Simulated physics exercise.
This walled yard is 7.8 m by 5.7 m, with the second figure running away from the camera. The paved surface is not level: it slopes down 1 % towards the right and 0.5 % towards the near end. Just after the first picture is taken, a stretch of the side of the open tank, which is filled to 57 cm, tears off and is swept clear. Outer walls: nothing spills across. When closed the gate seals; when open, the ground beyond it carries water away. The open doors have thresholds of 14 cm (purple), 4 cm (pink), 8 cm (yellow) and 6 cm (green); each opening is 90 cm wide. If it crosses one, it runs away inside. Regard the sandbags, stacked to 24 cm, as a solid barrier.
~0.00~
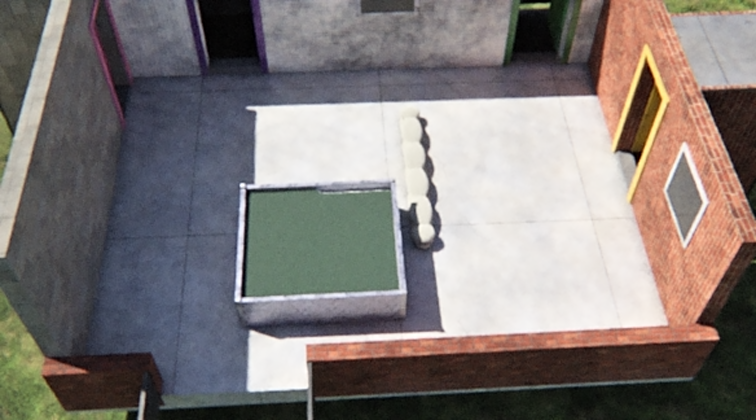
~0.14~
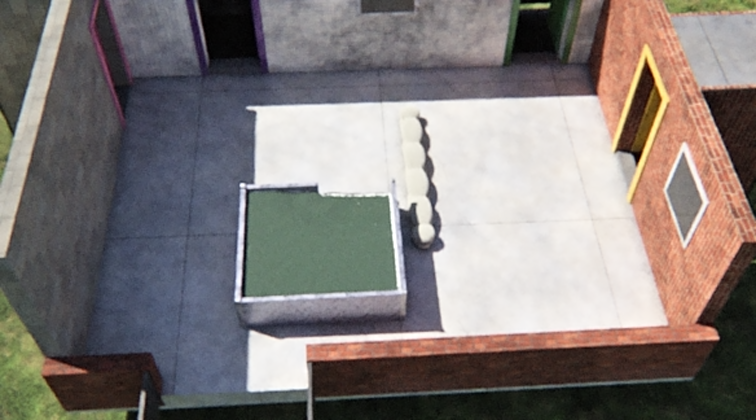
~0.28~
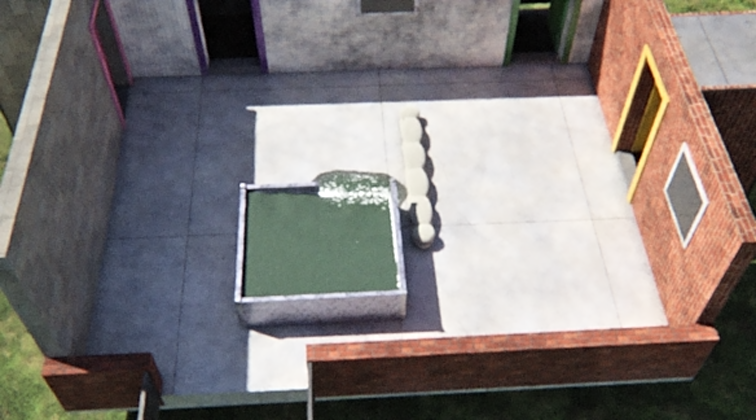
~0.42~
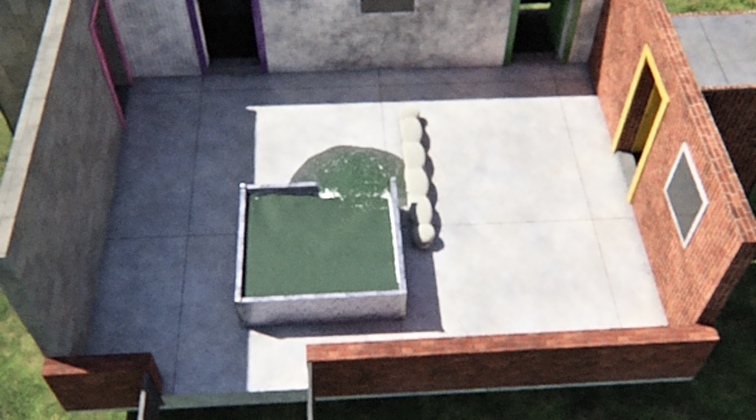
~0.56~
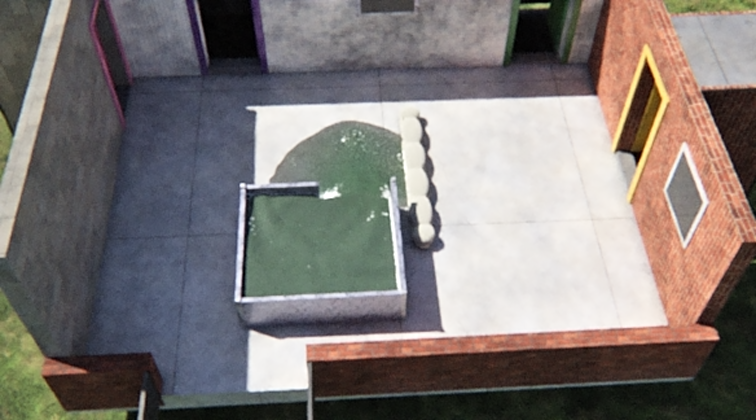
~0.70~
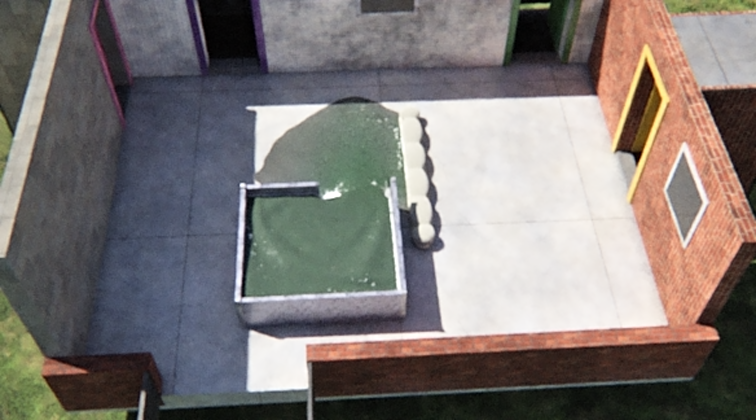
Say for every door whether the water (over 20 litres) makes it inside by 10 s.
The purple door undershoots the limit, the pink door overshoots the limit, the yellow door undershoots the limit, the green door undershoots the limit.
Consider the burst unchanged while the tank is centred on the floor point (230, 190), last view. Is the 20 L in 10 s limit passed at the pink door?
In that case pink comes out beyond the limit.
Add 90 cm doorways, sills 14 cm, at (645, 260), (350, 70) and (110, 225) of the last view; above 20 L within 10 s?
Well, the first is on the low side, the second is on the high side, and the third is on the low side.
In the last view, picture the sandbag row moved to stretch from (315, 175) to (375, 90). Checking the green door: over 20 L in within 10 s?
Outcome - green: Fail.
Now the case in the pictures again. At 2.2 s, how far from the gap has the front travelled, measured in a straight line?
Distance: Approx. 4.4 m.
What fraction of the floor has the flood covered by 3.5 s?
Wet share: About 40 %.
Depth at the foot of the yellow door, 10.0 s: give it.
Reading: Close to 5.5 cm.
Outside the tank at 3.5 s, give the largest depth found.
Depth max: Approx. 24 cm.
After 1.4 s water covers 15 % of the floor and is deepest (36 cm) near (376, 73); purple door not reached, pink door not reached, yellow door not reached, green door not reached.
After 2.2 s water covers 20 % of the floor and is deepest (38 cm) near (355, 74); purple door 11 cm at the sill, 0 L in, pink door not reached, yellow door not reached, green door 1 cm at the sill, 0 L in.
After 3.5 s water covers 40 % of the floor and is deepest (24 cm) near (366, 74); purple door 11 cm at the sill, 0 L in, pink door 13 cm at the sill, 19 L in, yellow door not reached, green door 4 cm at the sill, 0 L in.
After 6.0 s water covers 65 % of the floor and is deepest (15 cm) near (356, 81); purple door 7 cm at the sill, 0 L in, pink door 12 cm at the sill, 169 L in, yellow door 7 cm at the sill, 0 L in, green door 3 cm at the sill, 0 L in.
After 10.0 s water covers 85 % of the floor and is deepest (10 cm) near (670, 353); purple door 3 cm at the sill, 0 L in, pink door 6 cm at the sill, 233 L in, yellow door 5 cm at the sill, 0 L in, green door 4 cm at the sill, 4 L in.
